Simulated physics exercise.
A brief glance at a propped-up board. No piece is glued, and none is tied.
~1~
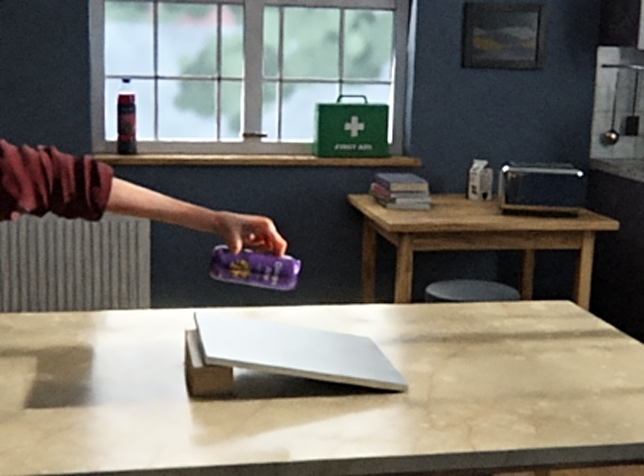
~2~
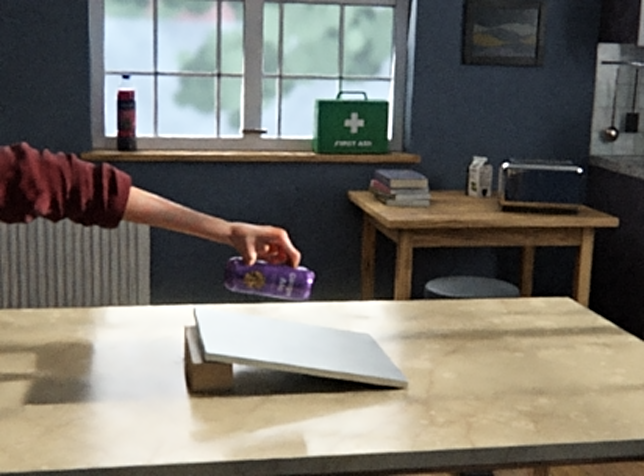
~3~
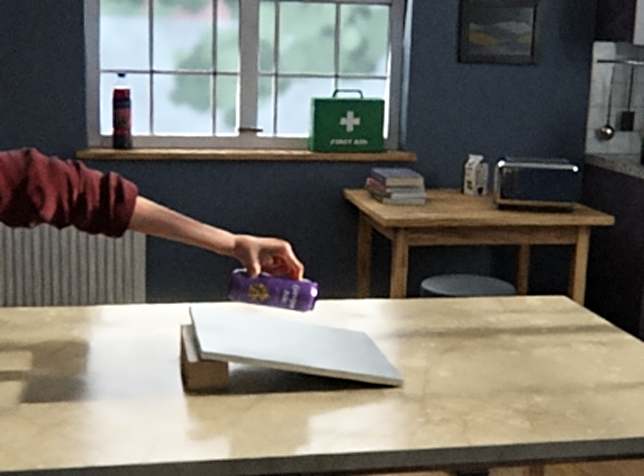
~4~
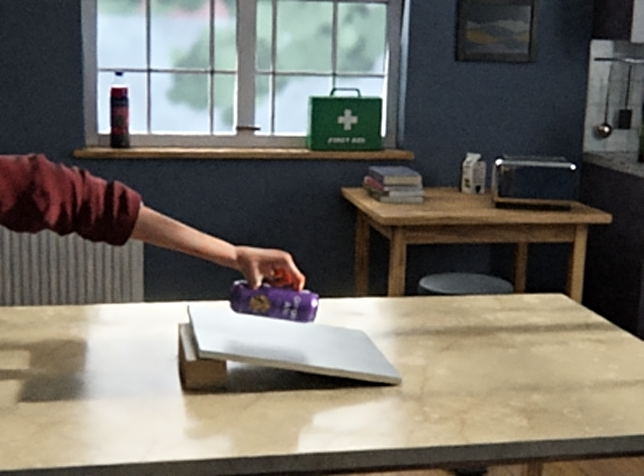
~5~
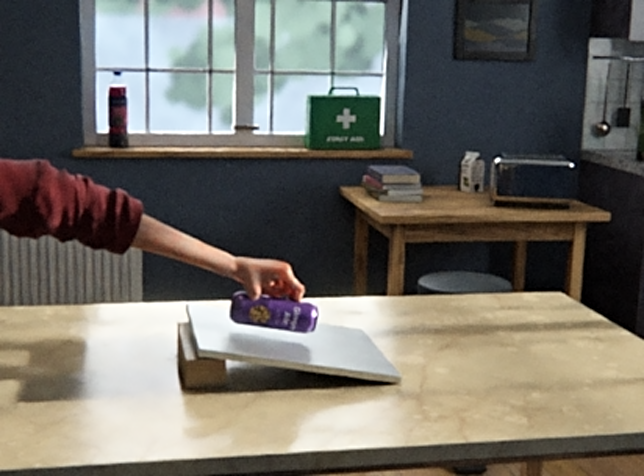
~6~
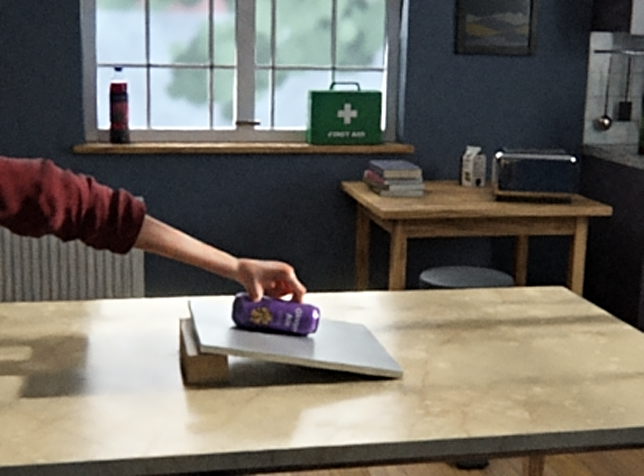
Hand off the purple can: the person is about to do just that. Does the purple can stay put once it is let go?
My verdict: It's steady.
Then, 0.30 s past the last view, nothing moves.
Then, 0.70 s past the last view, purple can resting near (275, 314).
Finally, it is still in place. Final places as the last picture's camera would see them, purple can near (275, 314). The purple can stays where it is put.
